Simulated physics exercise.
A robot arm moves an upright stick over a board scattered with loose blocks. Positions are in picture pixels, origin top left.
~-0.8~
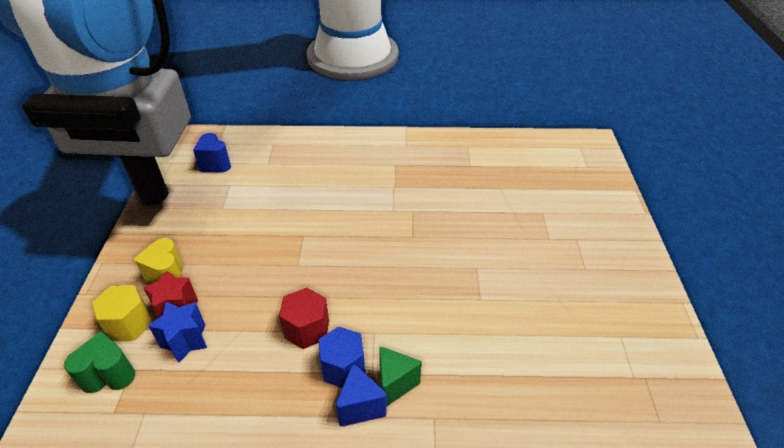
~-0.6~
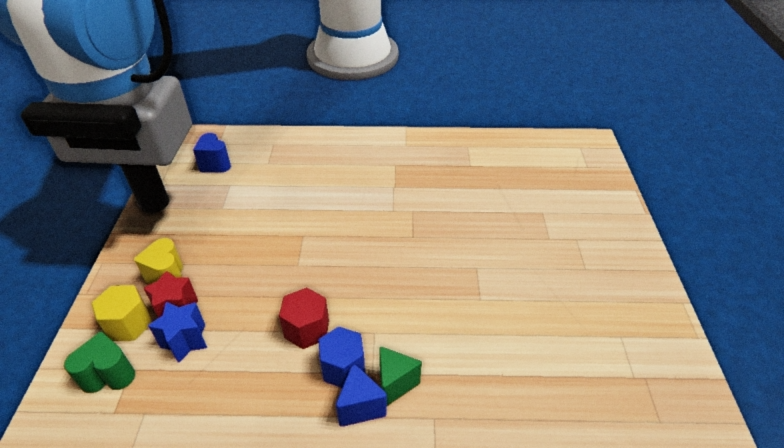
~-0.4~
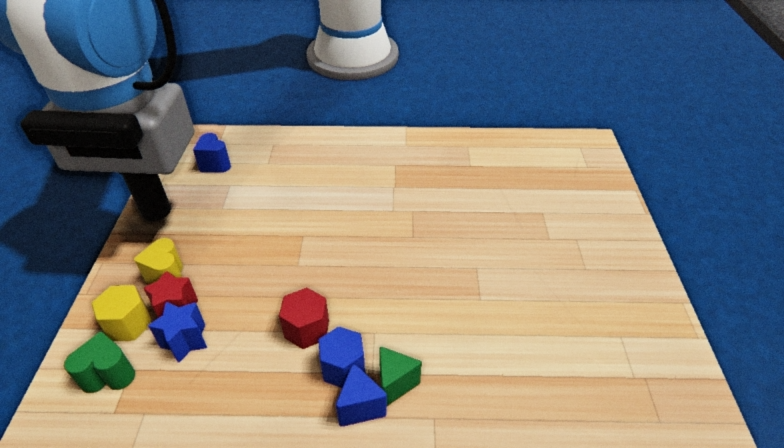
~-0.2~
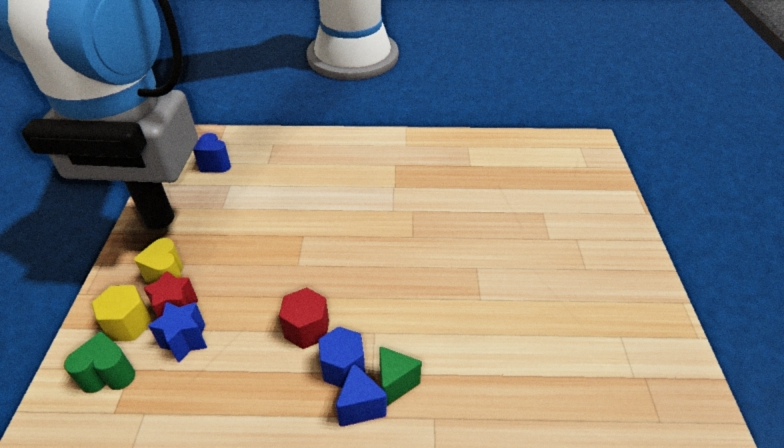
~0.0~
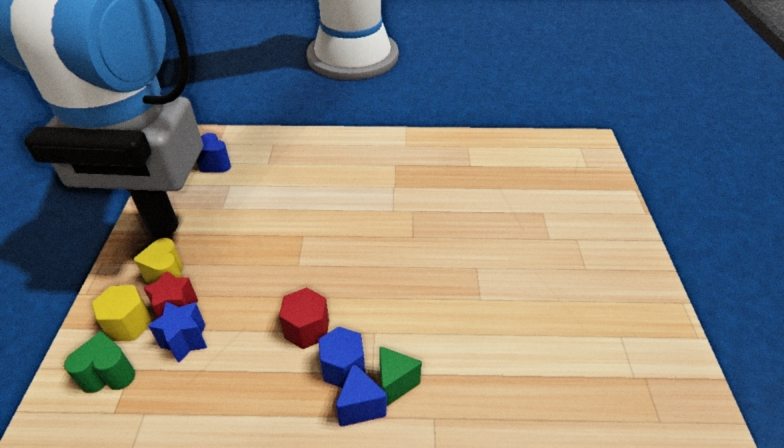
On a wooden board over blue carpet, a robot arm inching its black stick toward the viewer while coloured blocks stay still.
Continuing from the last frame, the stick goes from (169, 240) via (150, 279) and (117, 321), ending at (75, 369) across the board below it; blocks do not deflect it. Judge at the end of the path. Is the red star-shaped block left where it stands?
No, that is not how it ends up.
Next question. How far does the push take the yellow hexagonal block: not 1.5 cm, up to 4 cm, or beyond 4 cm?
The answer here is over 4 cm.
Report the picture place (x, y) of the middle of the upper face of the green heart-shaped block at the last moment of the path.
If I read the scene right, the answer is (83, 412).
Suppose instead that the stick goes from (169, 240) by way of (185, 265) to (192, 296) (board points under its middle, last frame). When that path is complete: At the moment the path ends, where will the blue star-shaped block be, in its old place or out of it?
That block moves.
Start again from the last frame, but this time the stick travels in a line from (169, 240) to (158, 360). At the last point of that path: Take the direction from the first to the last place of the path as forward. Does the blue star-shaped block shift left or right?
Answer: Left.
The first path, step by step. One third of the way, stick at (143, 267); yellow heart-shaped block at (164, 268), turned 25° anticlockwise; red star-shaped block at (175, 292), turned 35° clockwise.
Two thirds of the way, stick at (108, 310); green heart-shaped block at (87, 376); yellow hexagonal block at (96, 332), turned 15° anticlockwise; yellow heart-shaped block at (164, 268), turned 25° anticlockwise; red star-shaped block at (175, 292), turned 35° clockwise.
At the end, stick at (65, 357); green heart-shaped block at (83, 412), turned 70° anticlockwise; yellow hexagonal block at (59, 383), turned 30° anticlockwise; yellow heart-shaped block at (164, 268), turned 25° anticlockwise; red star-shaped block at (175, 292), turned 35° clockwise.
